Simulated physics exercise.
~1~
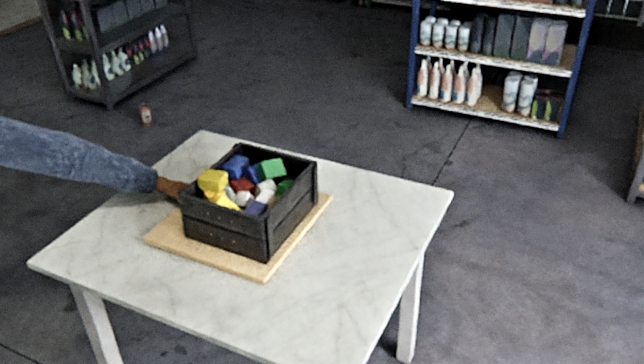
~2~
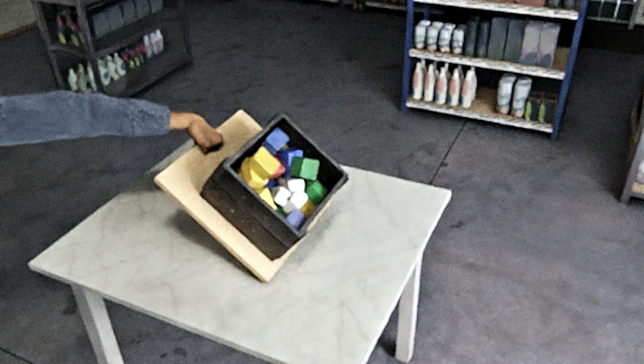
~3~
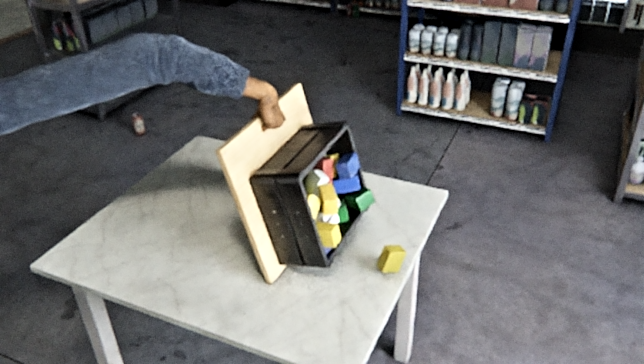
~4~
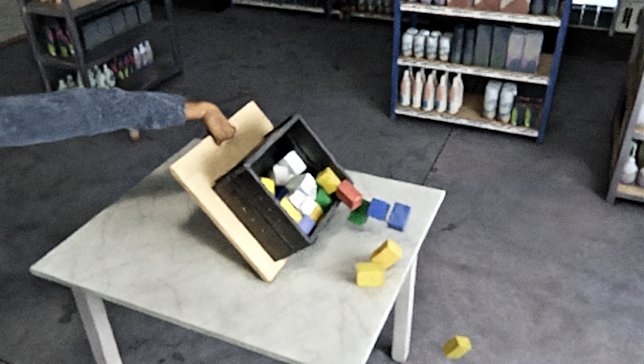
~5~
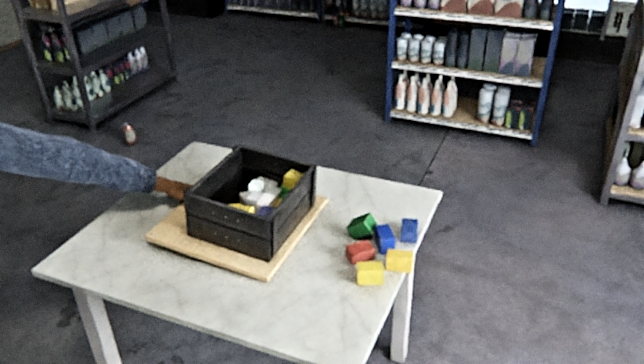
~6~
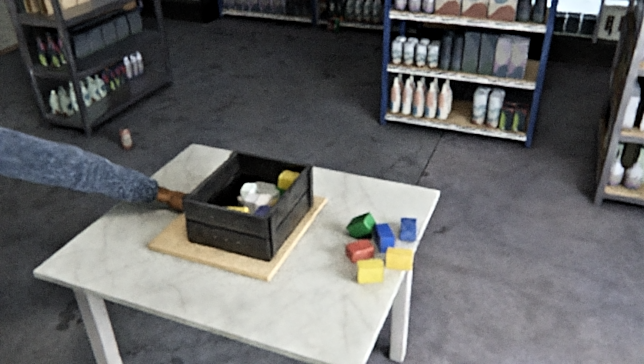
At first, a black crate full of colourful toy bricks sits on a wooden board on a white table, with a hand at the board's left edge. The hand lifts that side, tipping board and crate smoothly over to the right. As the tilt grows steep, the bricks slide toward the low wall and a yellow one tumbles out. The hand then begins lowering the board while more red, blue, green and yellow bricks spill, one yellow brick dropping past the table toward the floor. Finally the board lies flat again, with several bricks resting on the table's right side and others still in the crate.
